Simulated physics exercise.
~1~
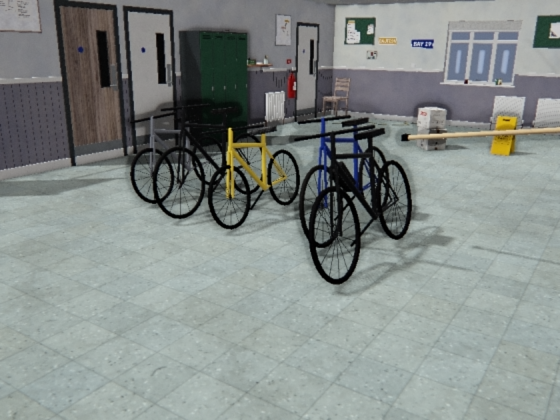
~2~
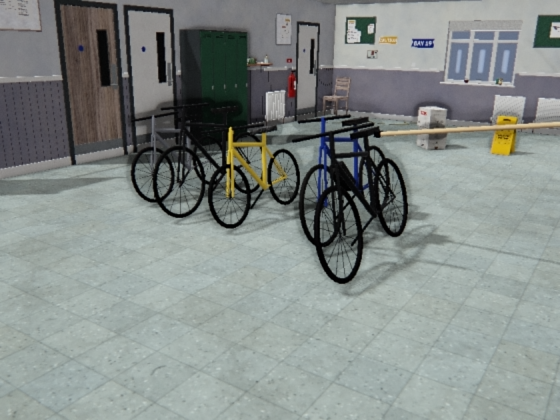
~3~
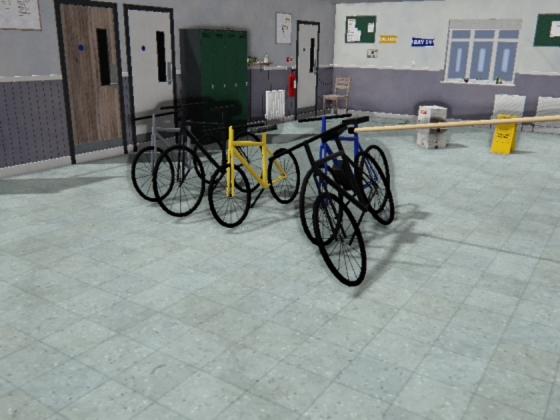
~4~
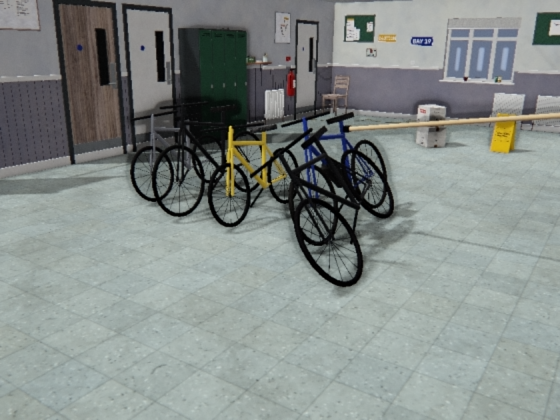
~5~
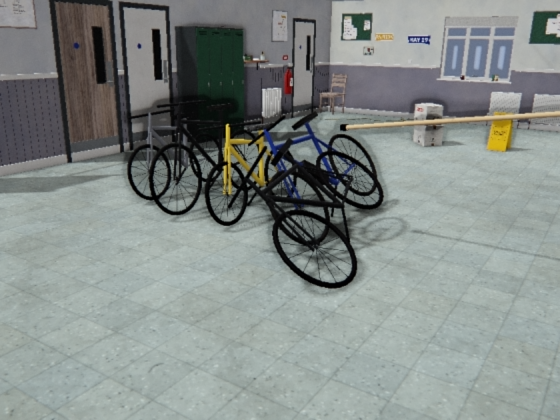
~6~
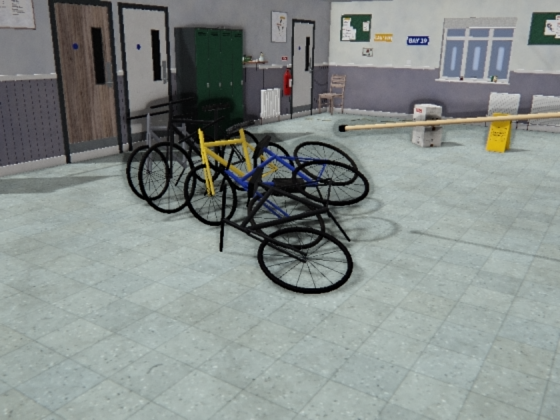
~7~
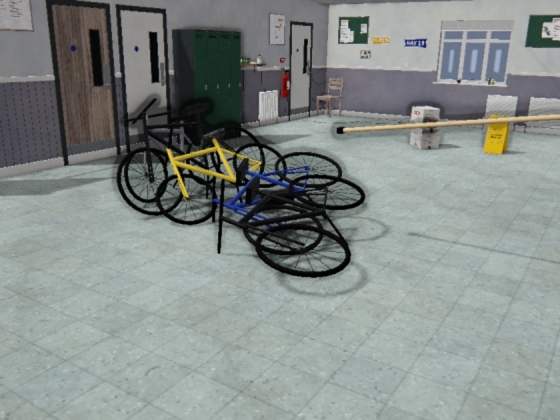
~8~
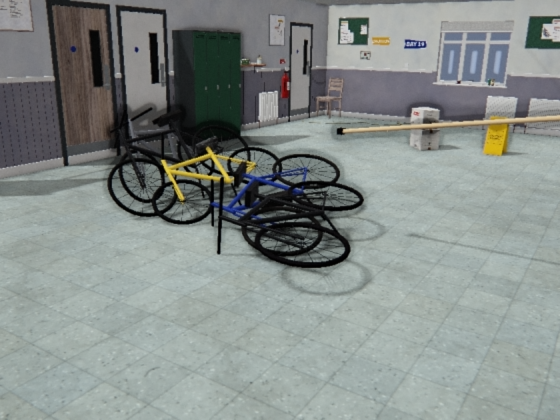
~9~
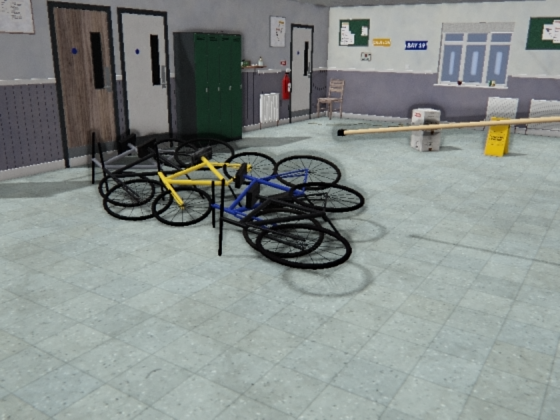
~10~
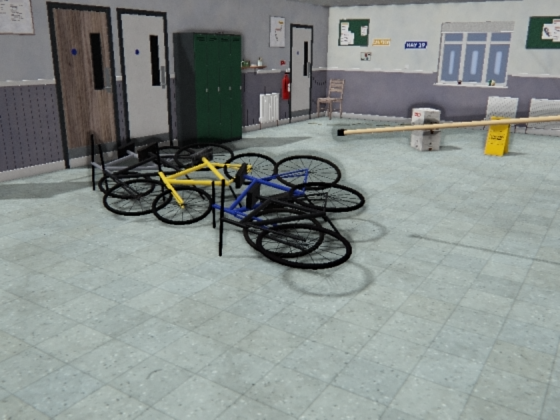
In a tiled hall, a pole nudges the nearest bicycle and the whole row topples leftward.
